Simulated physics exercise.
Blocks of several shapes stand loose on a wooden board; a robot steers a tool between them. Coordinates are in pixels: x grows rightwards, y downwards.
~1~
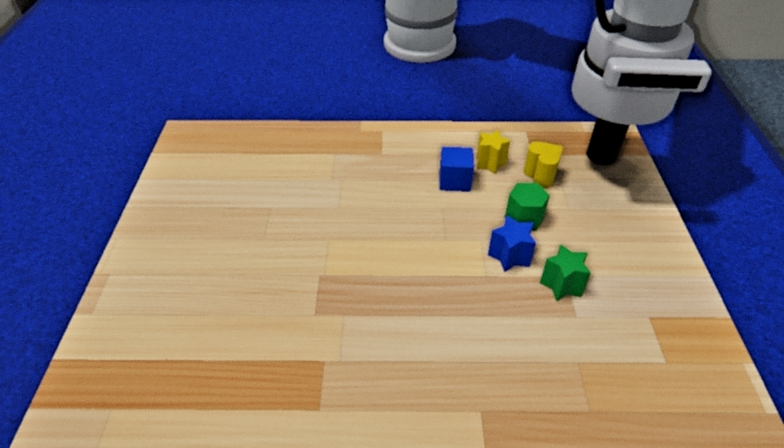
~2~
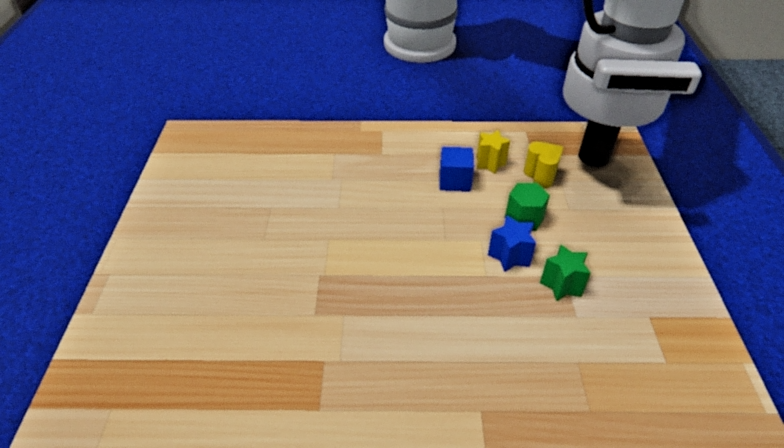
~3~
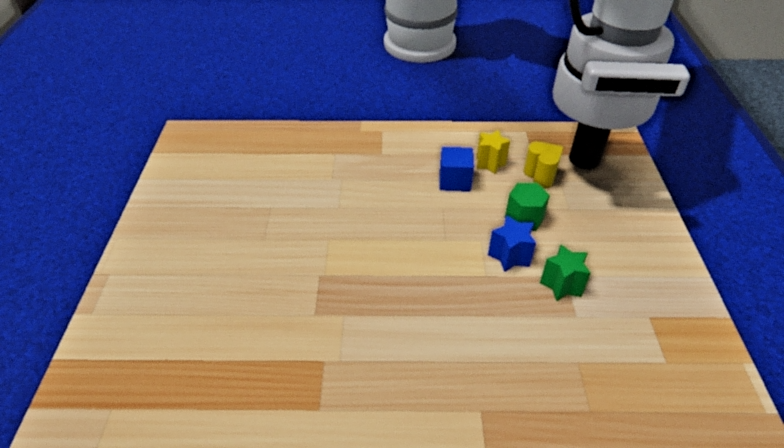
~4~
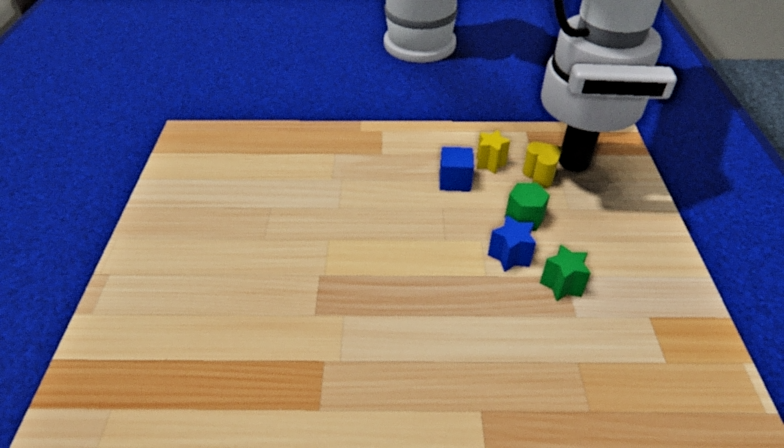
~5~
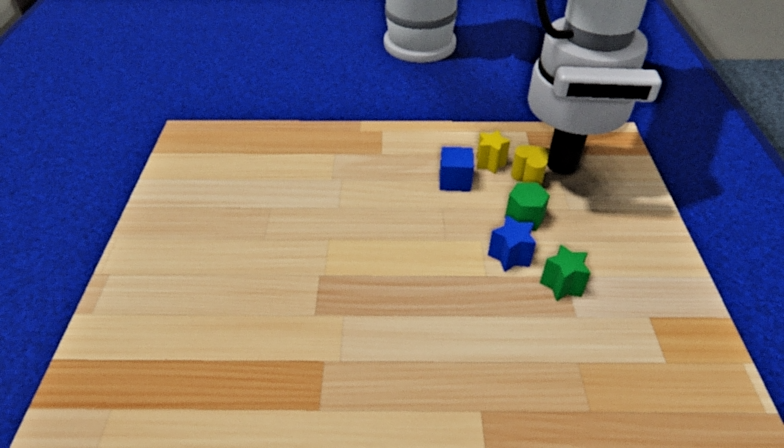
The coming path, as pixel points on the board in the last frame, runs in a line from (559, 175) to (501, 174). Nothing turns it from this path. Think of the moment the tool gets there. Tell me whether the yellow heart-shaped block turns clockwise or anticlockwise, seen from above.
It rotates counterclockwise.
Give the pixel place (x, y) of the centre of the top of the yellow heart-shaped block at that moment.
By then it is at (487, 163).
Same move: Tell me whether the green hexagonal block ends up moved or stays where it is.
In the end it has not been moved.
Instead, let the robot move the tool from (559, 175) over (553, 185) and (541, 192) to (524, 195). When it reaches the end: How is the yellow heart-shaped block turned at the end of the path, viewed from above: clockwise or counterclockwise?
Viewed from the top, it goes clockwise.
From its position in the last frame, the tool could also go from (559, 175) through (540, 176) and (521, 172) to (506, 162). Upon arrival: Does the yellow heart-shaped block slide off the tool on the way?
I believe so.
On the path given first. Halfway along, tool (532, 165); yellow heart-shaped block (510, 158), turned 45° anticlockwise.
At the end, tool (502, 164); blue four-sided block (455, 157), turned 15° clockwise; yellow star (485, 136); green hexagonal block in place; yellow heart-shaped block (487, 163), turned 75° anticlockwise.
